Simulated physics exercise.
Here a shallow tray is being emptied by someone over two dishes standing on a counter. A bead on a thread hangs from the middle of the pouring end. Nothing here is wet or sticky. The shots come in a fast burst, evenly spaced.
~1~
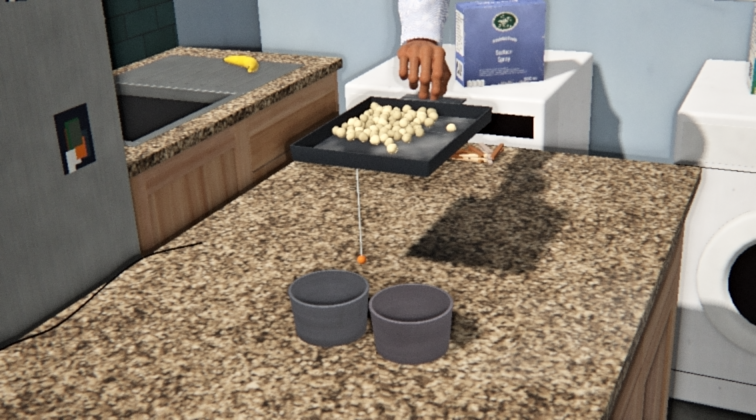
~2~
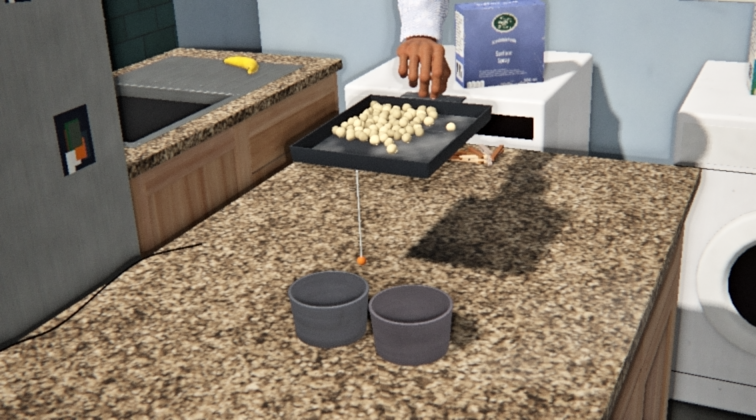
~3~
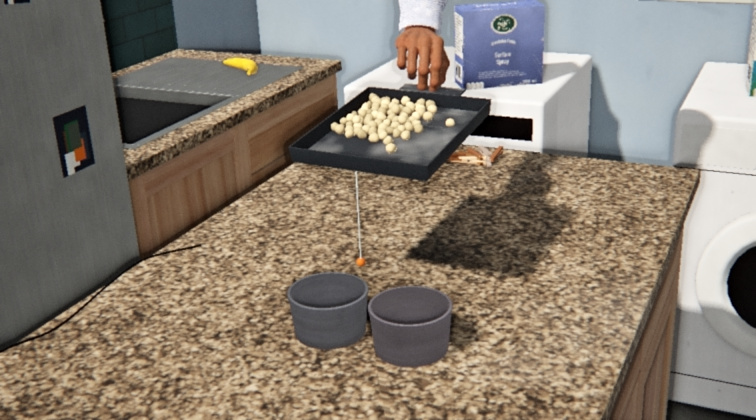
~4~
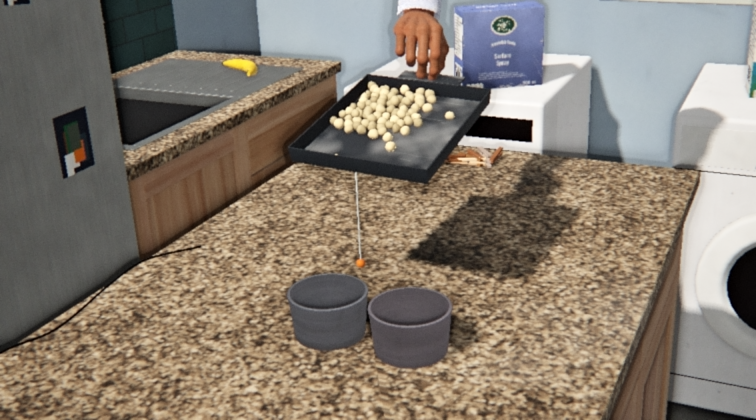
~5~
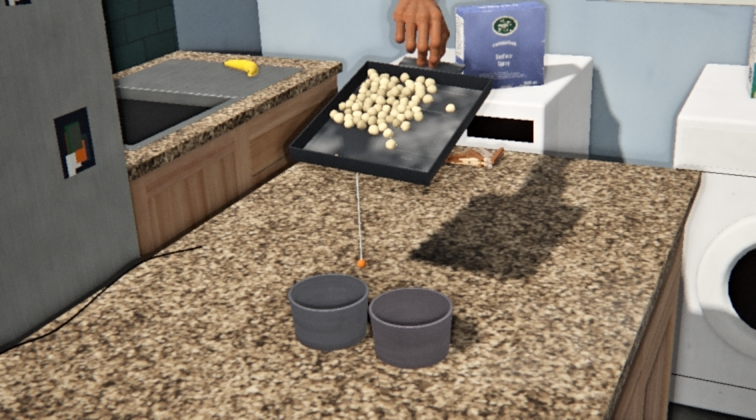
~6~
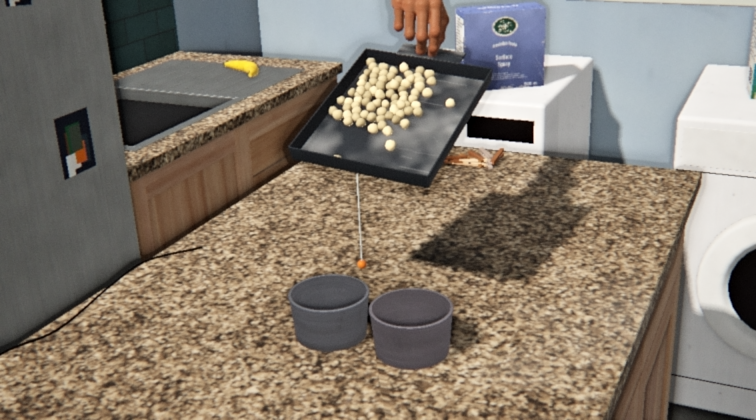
To begin with, a hand holds a dark shallow tray of pale round nuts nearly level above two grey dishes on a speckled counter, a small orange bead hanging beneath on a thread. The hand then raises the tray's far side, tilting it steadily toward the viewer, its near right corner dipping slightly.
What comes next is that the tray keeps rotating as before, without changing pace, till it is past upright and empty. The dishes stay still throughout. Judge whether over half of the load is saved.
Looks like the dishes end up with the bulk of it in the end.
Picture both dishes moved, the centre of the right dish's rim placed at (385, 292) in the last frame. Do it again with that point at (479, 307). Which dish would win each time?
Well, first the right-hand one, then the left-hand one.
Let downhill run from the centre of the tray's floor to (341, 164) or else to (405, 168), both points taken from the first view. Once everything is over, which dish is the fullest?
The first try favours the dish to the left; the second favours the dish to the right.
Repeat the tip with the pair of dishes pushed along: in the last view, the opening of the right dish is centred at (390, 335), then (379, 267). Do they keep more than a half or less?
Held in all, by try: A smaller portion, then a smaller portion.
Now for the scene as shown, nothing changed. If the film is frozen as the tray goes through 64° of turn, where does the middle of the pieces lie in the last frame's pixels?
Somewhere around pixel (384, 162) in the last picture.
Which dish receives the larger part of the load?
The one at right wins.
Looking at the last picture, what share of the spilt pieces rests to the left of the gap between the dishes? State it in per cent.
40 %, roughly.
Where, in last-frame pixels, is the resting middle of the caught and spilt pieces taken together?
It settles centred around (402, 342).
Just after the last frame, tray tipped steeply; the larger part on the tray; just a few outside both; about a tenth in the air.
A moment on, tray tipped past a quarter turn; the larger part on the tray; about a tenth in the right dish; just a few in the left dish; about a tenth outside both; just a few in the air.
Further on, tray tipped past a quarter turn; roughly half in the right dish; roughly a quarter in the left dish; roughly a quarter outside both.
When it is over, tray tipped past a quarter turn; roughly half in the right dish; roughly a quarter in the left dish; roughly a quarter outside both.
